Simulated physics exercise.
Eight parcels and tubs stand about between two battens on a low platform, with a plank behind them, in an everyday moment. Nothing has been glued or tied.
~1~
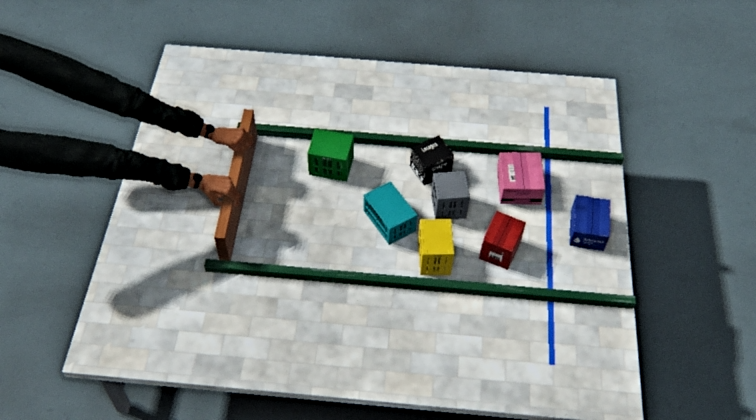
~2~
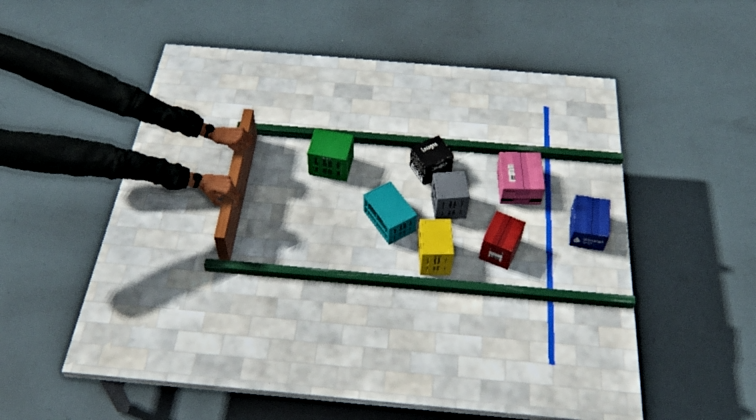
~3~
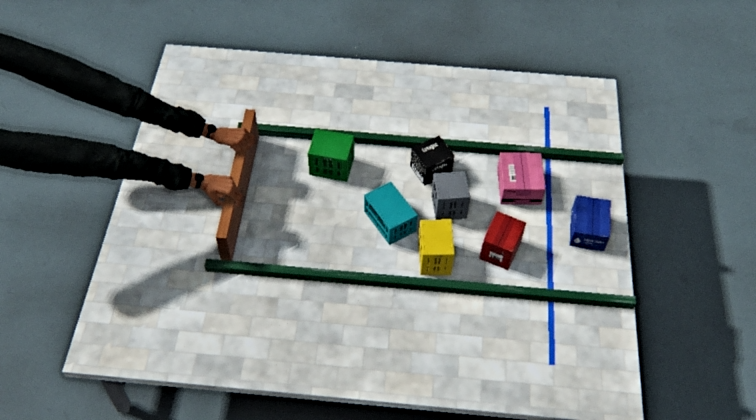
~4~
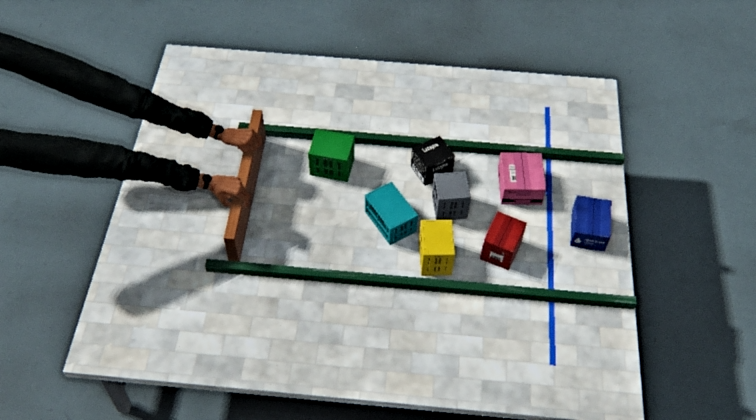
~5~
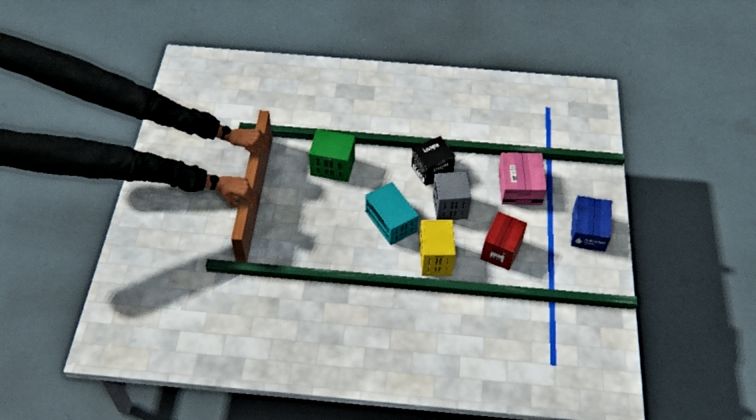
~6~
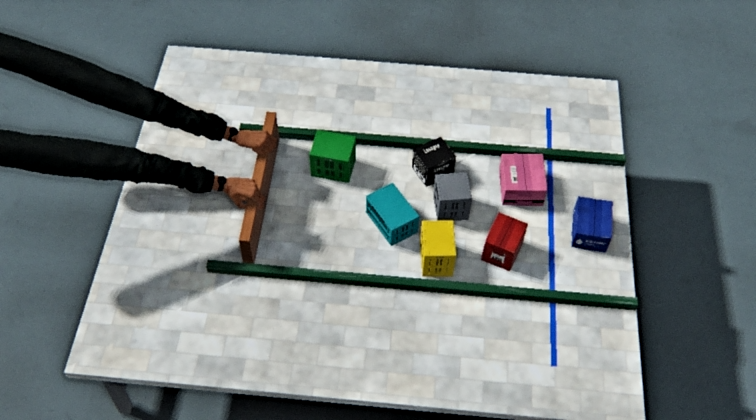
Two dark-sleeved arms held a brown plank upright behind eight colourful crates and boxes on a pale tabletop, then slowly pushed it a short way right between two green rails, while the crates stayed still.
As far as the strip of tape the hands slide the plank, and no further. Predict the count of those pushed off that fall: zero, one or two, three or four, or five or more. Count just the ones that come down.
The push is going to send one or two over the edge.
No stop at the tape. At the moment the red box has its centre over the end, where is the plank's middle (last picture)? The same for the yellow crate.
First it's close to (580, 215), next close to (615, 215).
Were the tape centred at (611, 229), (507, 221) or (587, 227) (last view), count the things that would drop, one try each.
Tallies in the order asked: 6, 0, 5.
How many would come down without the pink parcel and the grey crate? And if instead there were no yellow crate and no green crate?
Tally per try: 0 / 0.
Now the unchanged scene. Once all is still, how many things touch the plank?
In total, 3.
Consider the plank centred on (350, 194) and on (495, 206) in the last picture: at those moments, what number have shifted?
At first I count 1, and then 8.
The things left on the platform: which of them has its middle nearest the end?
The black box is foremost.
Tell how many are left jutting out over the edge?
Looks like 0 of them.
A little later, none off yet; blue parcel at rest near (592, 224); pink parcel at rest near (523, 180); red box at rest near (504, 242).
Next, none off yet; blue parcel shifted a little near (611, 230); pink parcel shifted about its own width near (592, 186); red box shifted about its own width near (545, 243).
When it is over, the number that fall off is one or two; down, pink parcel and blue parcel.
